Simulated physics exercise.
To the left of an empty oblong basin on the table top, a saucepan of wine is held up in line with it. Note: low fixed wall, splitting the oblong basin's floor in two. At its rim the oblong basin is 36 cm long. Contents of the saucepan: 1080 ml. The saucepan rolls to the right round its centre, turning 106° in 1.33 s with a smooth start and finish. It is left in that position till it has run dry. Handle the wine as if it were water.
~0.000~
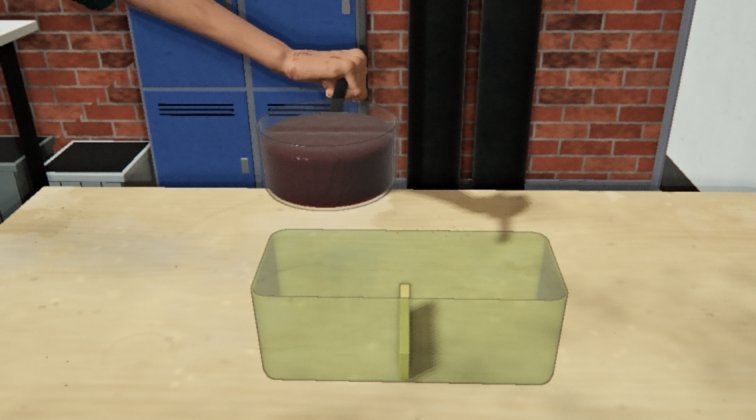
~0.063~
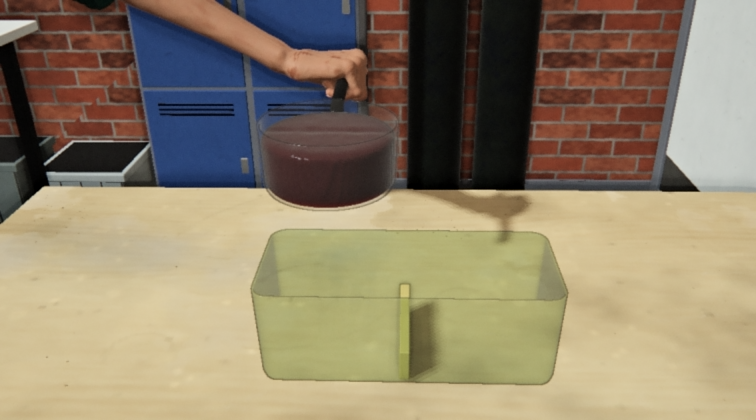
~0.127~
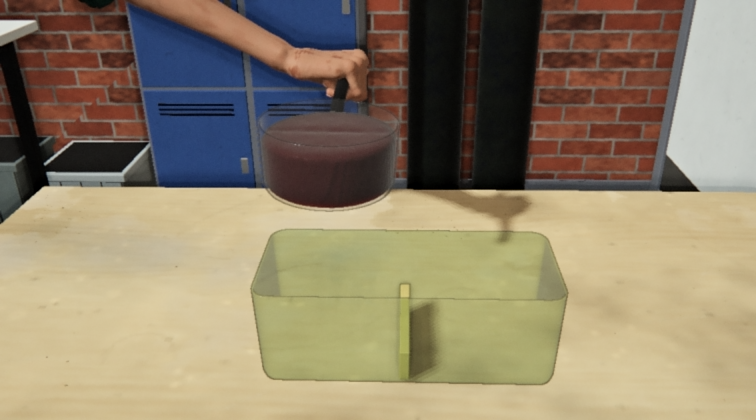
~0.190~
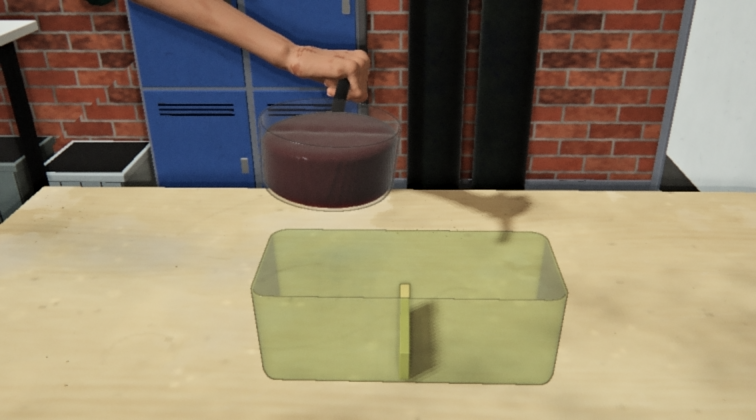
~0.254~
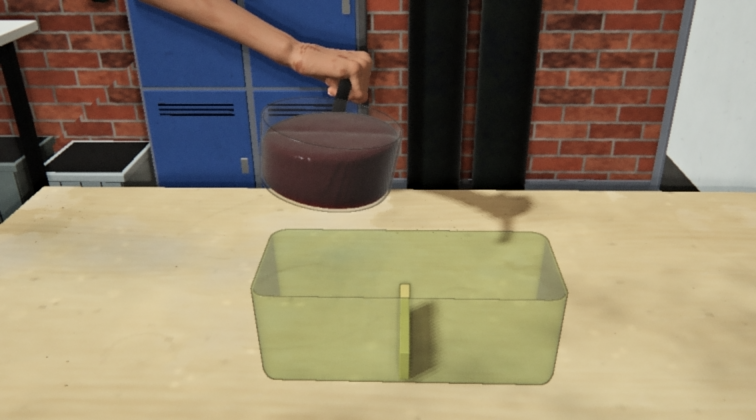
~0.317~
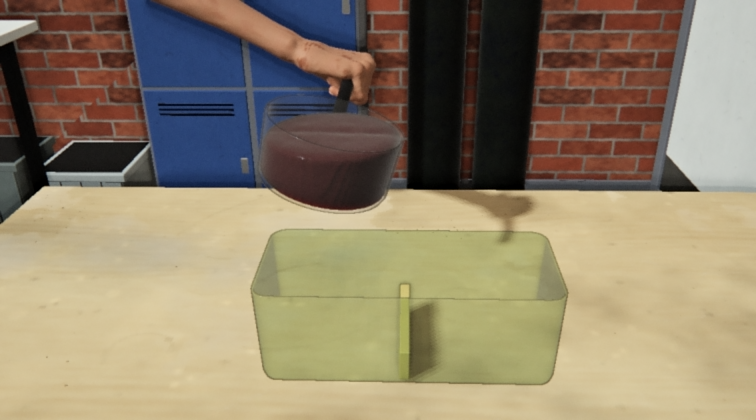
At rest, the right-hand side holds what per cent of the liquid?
It holds some 86 in every hundred.
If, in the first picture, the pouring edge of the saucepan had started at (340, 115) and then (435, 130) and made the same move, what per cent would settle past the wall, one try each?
Around 55 per cent first, around 95 per cent next.
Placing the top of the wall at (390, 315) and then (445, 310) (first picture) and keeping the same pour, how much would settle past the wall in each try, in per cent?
95 in a hundred, followed by 60 in a hundred.
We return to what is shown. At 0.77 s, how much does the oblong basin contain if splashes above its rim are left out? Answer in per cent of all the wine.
About 20 per cent.
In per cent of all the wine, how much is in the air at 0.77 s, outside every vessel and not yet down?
Some 30 per cent.
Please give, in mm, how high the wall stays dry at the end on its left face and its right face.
I'd say some 36 mm on the left and some 6 mm on the right.
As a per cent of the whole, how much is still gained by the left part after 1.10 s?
Roughly 8 percent.
By 0.77 s the tilt is 66° and 50 per cent is still to pour, 0 is left of the wall and 20 right of it.
By 1.10 s the tilt is 99° and 9 per cent is still to pour, 6 is left of the wall and 78 right of it.
By 1.45 s the tilt is 106° and 0 per cent is still to pour, 12 is left of the wall and 87 right of it.
By 1.83 s the tilt is 106° and 0 per cent is still to pour, 14 is left of the wall and 86 right of it.
At rest 14 per cent lies left of the wall, 86 right of it and 0 outside.
